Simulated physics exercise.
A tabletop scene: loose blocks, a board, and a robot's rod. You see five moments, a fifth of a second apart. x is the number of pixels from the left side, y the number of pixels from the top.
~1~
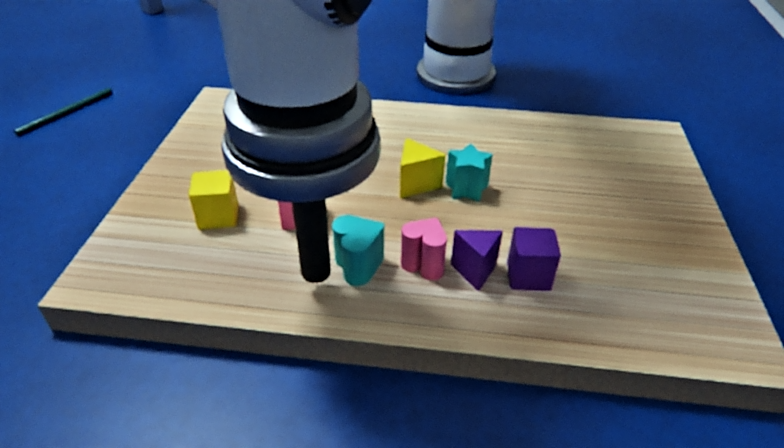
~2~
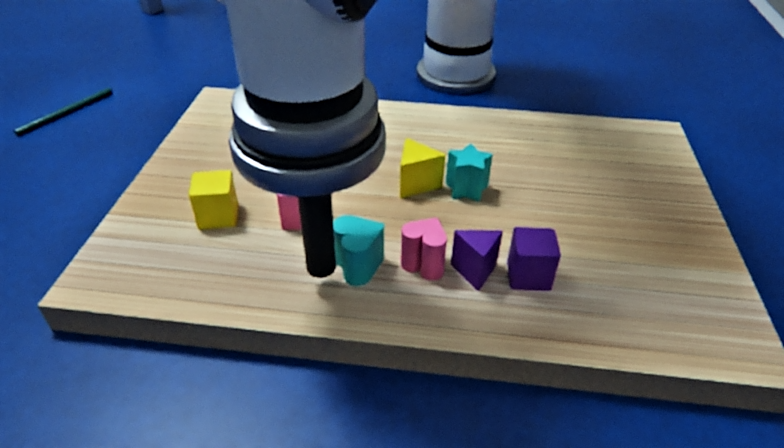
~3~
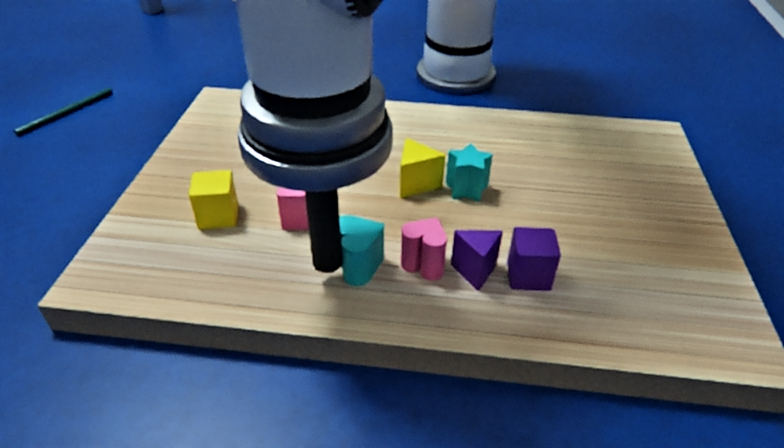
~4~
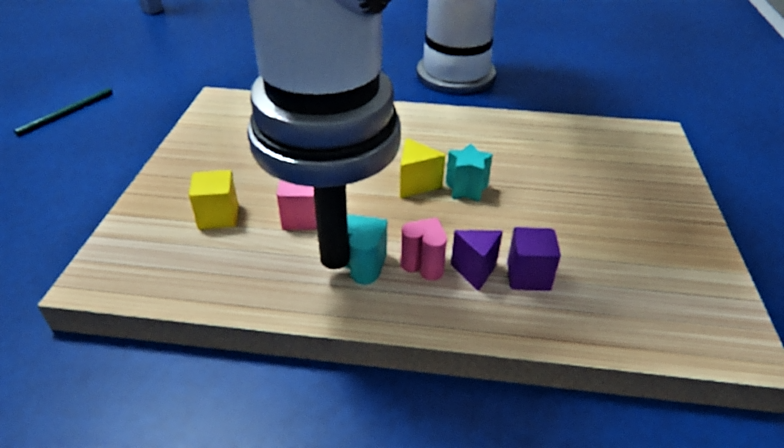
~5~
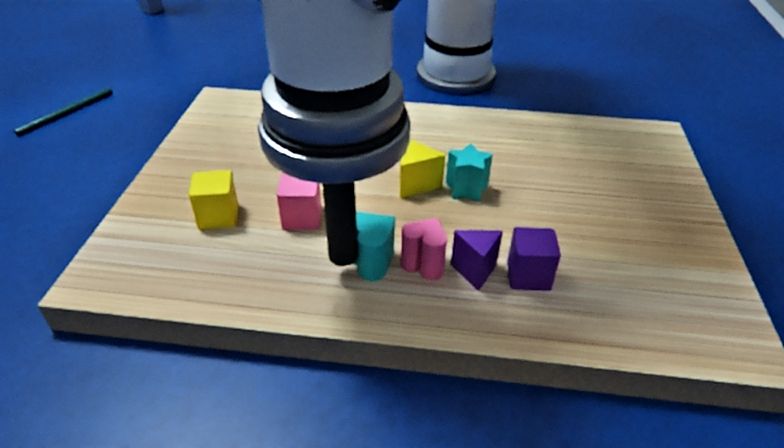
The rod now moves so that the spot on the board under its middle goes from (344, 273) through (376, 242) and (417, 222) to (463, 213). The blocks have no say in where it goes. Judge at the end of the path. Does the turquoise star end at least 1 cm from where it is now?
My answer is no.
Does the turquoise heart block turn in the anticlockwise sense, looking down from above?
My answer is no.
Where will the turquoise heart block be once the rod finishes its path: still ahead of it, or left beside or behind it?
Answer: Slipped away.
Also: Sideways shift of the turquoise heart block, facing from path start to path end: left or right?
It goes right.
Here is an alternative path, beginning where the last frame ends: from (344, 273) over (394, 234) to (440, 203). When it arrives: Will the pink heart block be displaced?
Short answer: Yes.
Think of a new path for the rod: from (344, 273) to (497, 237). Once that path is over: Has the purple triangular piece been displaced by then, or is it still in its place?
The purple triangular piece is moved.
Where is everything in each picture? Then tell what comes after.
In the first frame, lower end of the rod (316, 274), tops of blocks, turquoise heart block (357, 231), pink heart block (426, 231), turquoise star (471, 156).
In the second frame, rod (322, 269), blocks as before.
In the third frame, rod (328, 265), blocks as before.
In the fourth frame, rod (335, 261), turquoise heart block (362, 230).
In the fifth frame, rod (343, 258), turquoise heart block (370, 227), pink heart block (426, 231), turquoise star (471, 156).
On the path given first. One third of the way, rod (377, 227); turquoise heart block (407, 206), turned 25° clockwise; pink heart block (435, 230), turned 25° clockwise.
Two thirds of the way, rod (419, 207); turquoise heart block (446, 199), turned 65° clockwise; pink heart block (437, 230), turned 25° clockwise.
At the end, rod (465, 198); turquoise heart block (467, 199), turned 120° clockwise; pink heart block (437, 230), turned 25° clockwise; turquoise star not moved.
